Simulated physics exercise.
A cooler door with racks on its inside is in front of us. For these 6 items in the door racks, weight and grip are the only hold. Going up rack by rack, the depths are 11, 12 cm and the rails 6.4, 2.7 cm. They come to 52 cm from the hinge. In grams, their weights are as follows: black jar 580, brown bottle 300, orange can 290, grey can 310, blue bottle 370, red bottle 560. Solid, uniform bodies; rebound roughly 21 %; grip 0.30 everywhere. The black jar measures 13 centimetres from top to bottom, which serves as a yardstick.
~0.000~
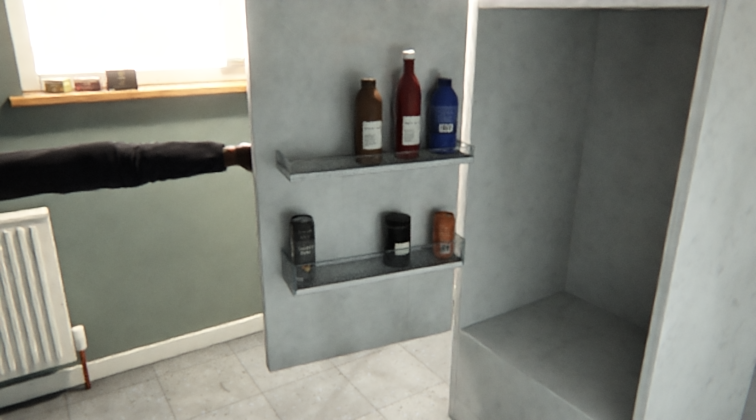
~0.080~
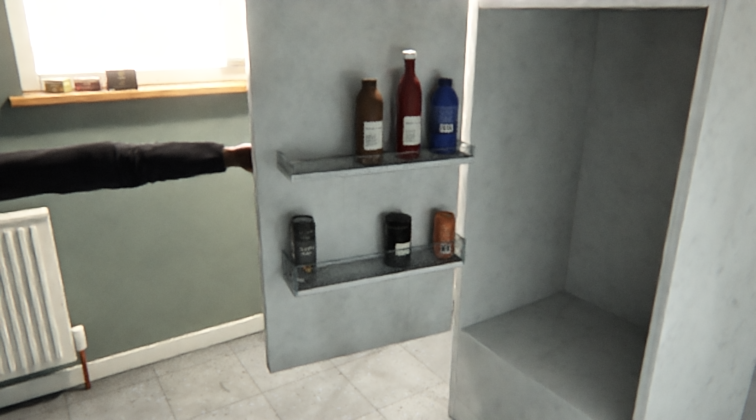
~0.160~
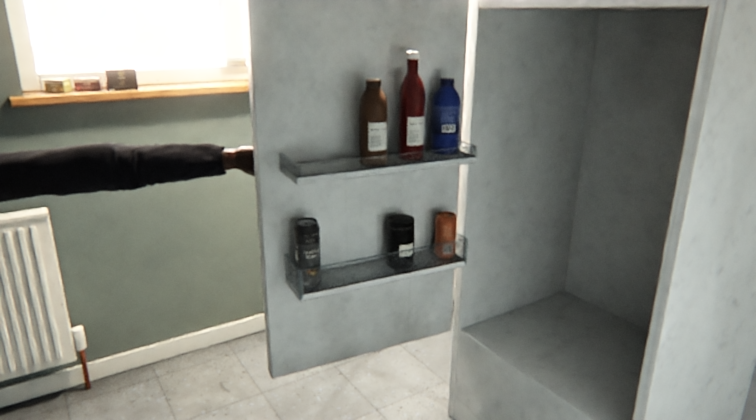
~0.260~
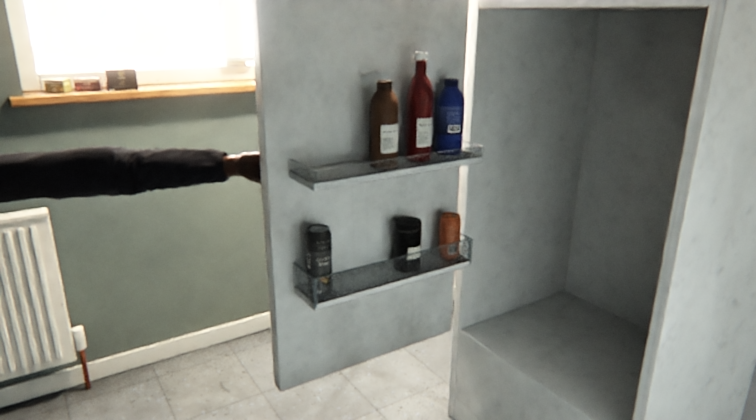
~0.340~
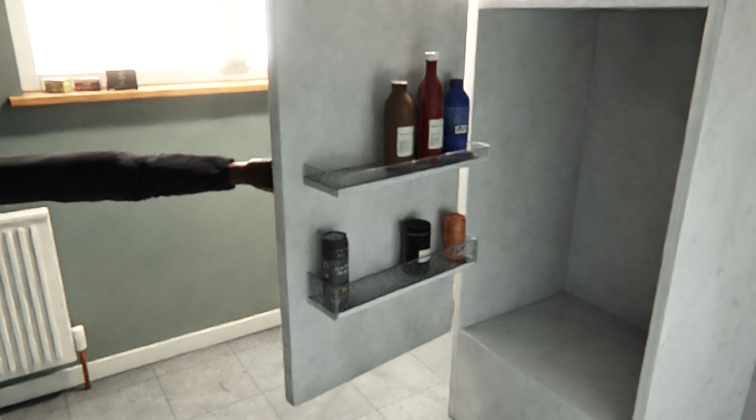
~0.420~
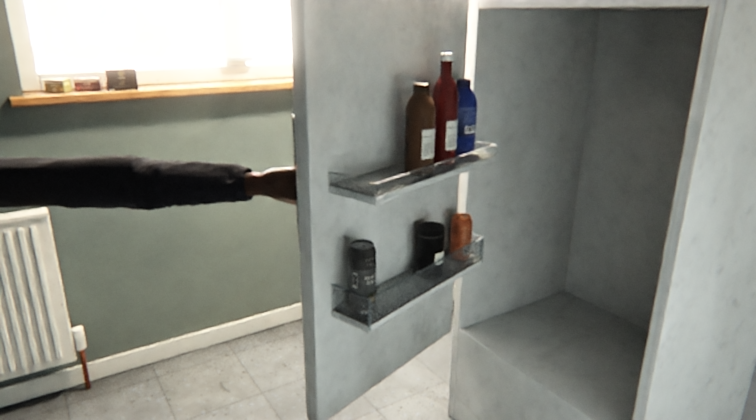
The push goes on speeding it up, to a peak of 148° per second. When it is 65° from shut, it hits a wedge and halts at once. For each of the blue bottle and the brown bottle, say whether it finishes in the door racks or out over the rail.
Verdict - blue bottle: Kept, brown bottle: Lost.
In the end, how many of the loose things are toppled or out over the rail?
That gives 1.
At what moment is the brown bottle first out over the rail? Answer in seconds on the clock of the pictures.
0.6 s, roughly.
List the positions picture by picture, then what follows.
The first picture shows door 100° open; blue bottle (444, 116); brown bottle (369, 121).
The second picture shows door 99° open; grey can (304, 250); red bottle (409, 106).
The third picture shows door 97° open; black jar (401, 241); orange can (446, 236).
The fourth picture shows door 90° open; grey can (319, 260); red bottle (420, 107).
The fifth picture shows door 83° open; black jar (417, 247); orange can (455, 237).
The sixth picture shows door 73° open; blue bottle (462, 117); brown bottle (420, 129).
Around 0.62 s, door 65° open; brown bottle at 33° to upright near (464, 131); red bottle at 11° to upright; grey can at 6° to upright.
Around 1.02 s, door 65° open; brown bottle now out over the rail; red bottle shifted 4 cm; grey can at 3° to upright.
Around 1.32 s, door 65° open; red bottle at 11° to upright; grey can at 4° to upright.
Around 2.12 s, door 65° open; red bottle at 8° to upright.
Finally (3.5 s), out over the rail, brown bottle; the other 5 still in place (within 5 cm). In the last view, blue bottle near (471, 118).
